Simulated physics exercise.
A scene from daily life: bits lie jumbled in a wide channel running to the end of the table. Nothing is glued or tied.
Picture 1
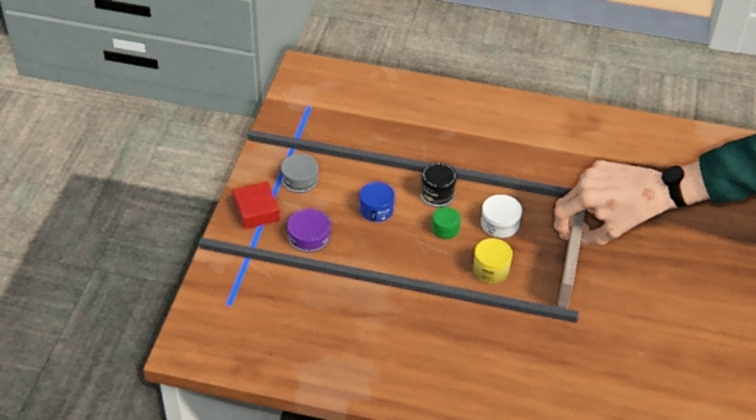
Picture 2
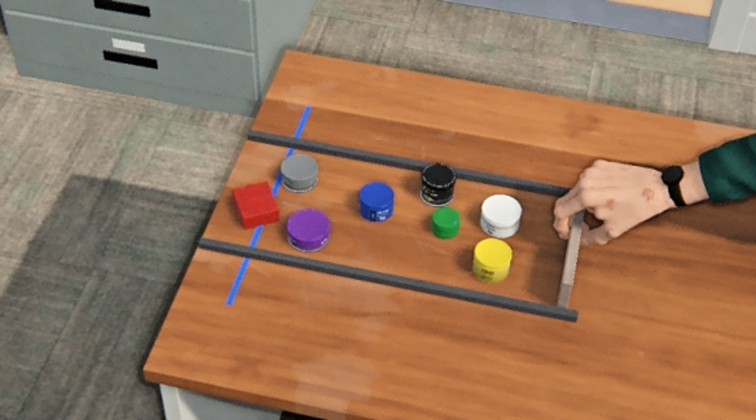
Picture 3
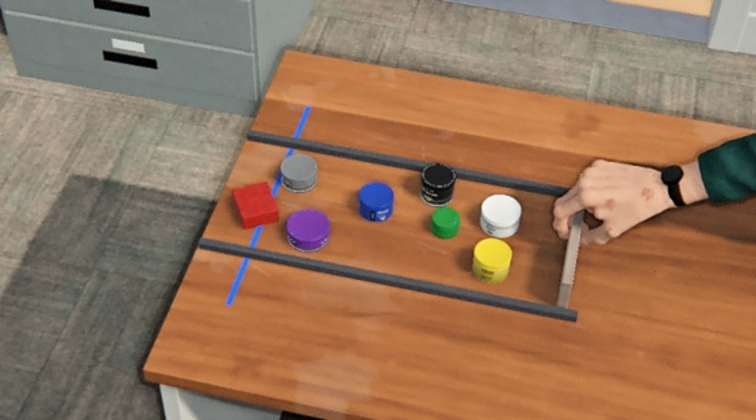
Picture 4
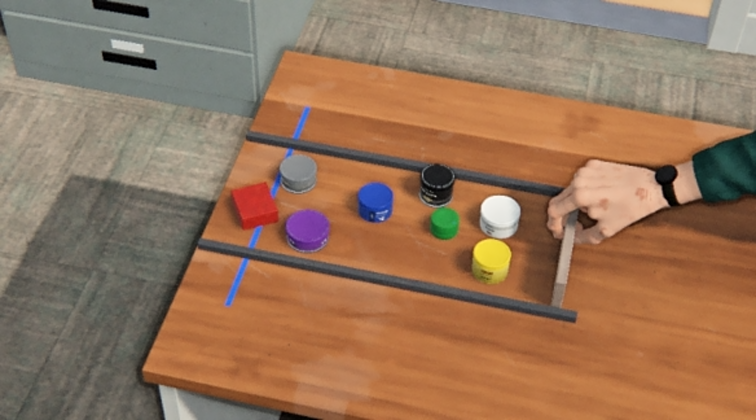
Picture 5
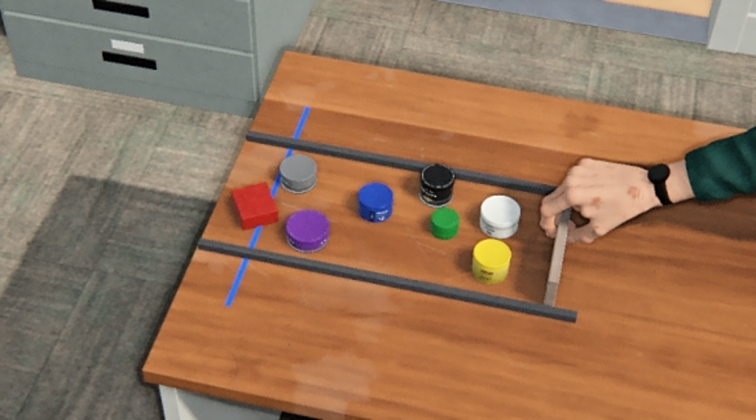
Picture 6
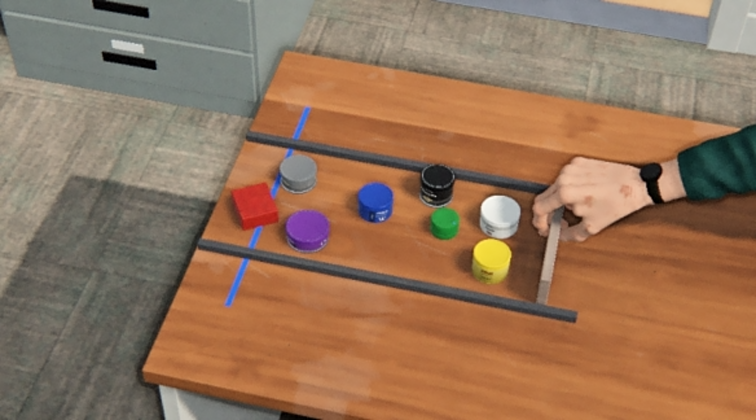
At the start, a hand at the right holds a flat board upright between two dark rails on a wooden table, with colourful pots and a red block to its left. The hand then slides the board a short way left, towards the white and yellow pots, while the objects stay still.
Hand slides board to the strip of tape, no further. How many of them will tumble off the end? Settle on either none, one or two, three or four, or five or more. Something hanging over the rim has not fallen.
It ends with one or a couple gone from the table.
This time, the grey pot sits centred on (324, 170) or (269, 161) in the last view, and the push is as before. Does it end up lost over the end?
Taking the places in order, it sits tight; it sits tight.
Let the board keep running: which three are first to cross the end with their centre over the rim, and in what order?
Earliest first: The red block, then the purple pot, and then the grey pot.
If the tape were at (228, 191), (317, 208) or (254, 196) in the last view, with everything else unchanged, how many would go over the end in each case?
Floor tally per try: 8 / 0 / 4.
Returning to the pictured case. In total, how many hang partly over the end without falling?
Overhang count: 2.
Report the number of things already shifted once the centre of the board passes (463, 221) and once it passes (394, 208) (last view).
Answer - first 4, then 5.
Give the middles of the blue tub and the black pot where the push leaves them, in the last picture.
First object about (227, 188); second object about (271, 148).
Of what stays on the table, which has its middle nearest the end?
Closest in the end is the grey pot.
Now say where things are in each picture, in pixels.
The first frame shows red block (256, 205); grey pot (300, 174); purple pot (309, 231); board (574, 241); tape (272, 198).
The second frame shows grey pot (299, 173); yellow tub (492, 261).
The third frame shows purple pot (308, 231); green lid (446, 223).
The fourth frame shows red block (255, 206); black pot (437, 186).
The fifth frame shows grey pot (298, 174); blue tub (376, 203).
The sixth frame shows red block (255, 206); grey pot (299, 174); purple pot (308, 232); board (554, 238); tape (271, 199).
A little later, none off yet; red block at rest near (255, 206); grey pot at rest near (299, 174); purple pot at rest near (308, 232).
Next, none off yet; red block shifted about its own width near (229, 194); grey pot shifted about its own width near (271, 165); purple pot shifted about its own width near (244, 224).
When it is over, the number that fall off is one or two; down, purple pot and red block.
